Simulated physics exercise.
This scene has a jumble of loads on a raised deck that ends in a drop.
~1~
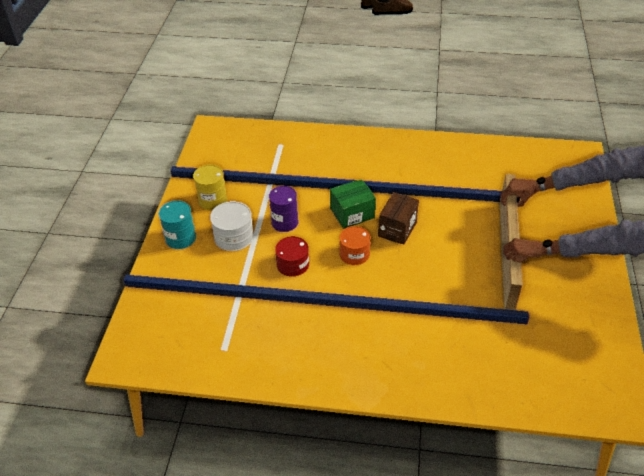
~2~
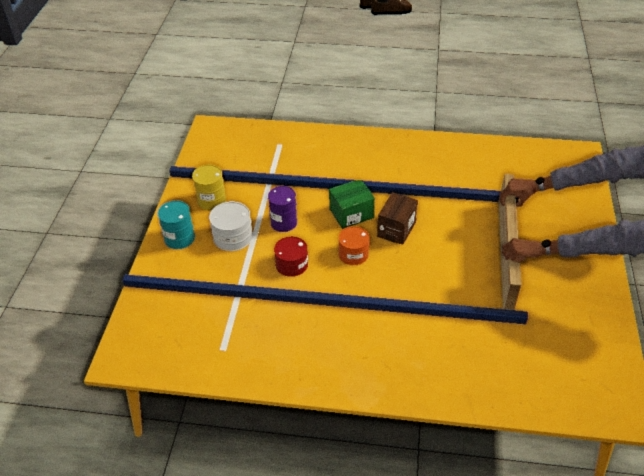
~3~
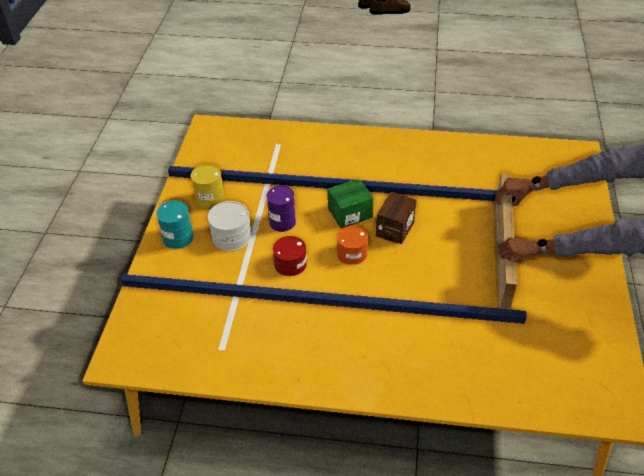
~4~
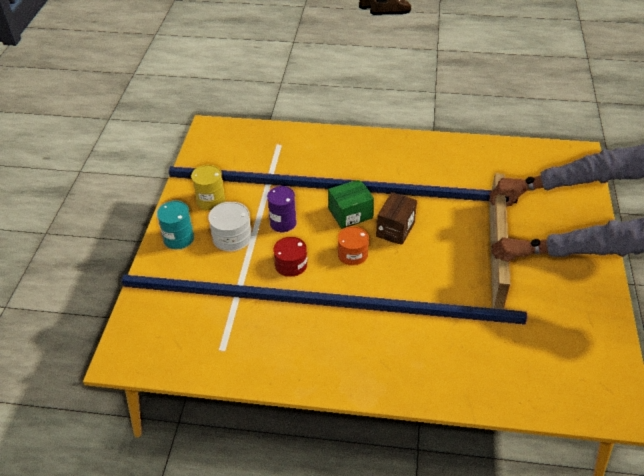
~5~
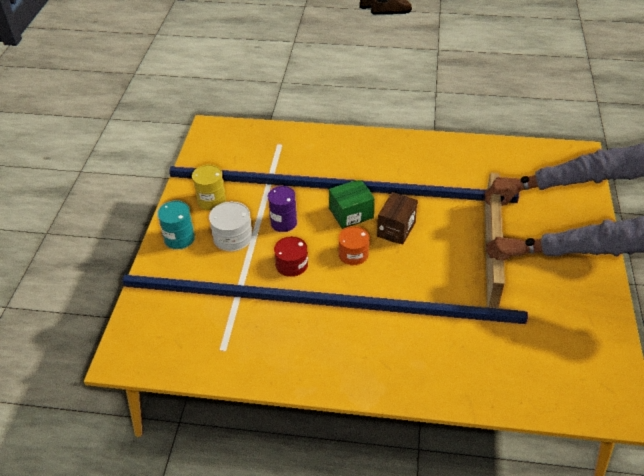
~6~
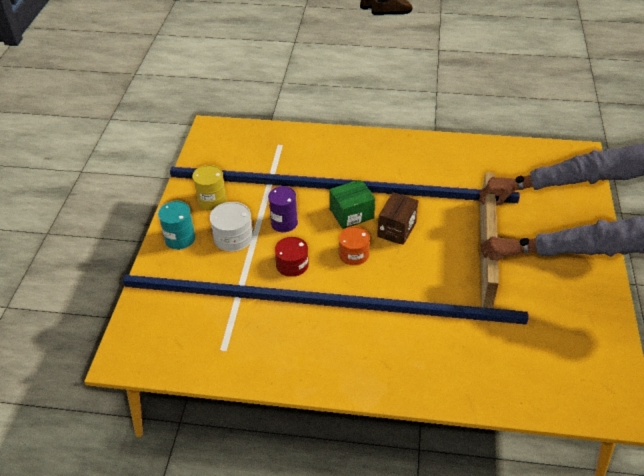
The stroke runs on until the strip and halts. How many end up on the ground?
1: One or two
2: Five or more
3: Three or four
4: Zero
Answer: 4.
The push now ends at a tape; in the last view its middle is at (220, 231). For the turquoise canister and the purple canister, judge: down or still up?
The turquoise canister goes down, the purple canister remains in place.
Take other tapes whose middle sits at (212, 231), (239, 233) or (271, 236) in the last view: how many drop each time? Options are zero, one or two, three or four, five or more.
In order: One to two; none; none.
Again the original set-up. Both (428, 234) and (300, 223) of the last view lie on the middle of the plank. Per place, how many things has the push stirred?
First 0, then 5.
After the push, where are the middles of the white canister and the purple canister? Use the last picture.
Around (203, 229), then around (218, 204).
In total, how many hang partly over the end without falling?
The count is 0.
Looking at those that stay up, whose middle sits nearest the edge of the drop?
Answer: The turquoise canister.
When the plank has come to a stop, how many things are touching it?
Number in contact with it: 3.
A little later, none off yet; turquoise canister at rest near (177, 225); yellow canister at rest near (210, 188); white canister at rest near (232, 226).
When it is over, the number that fall off is zero.
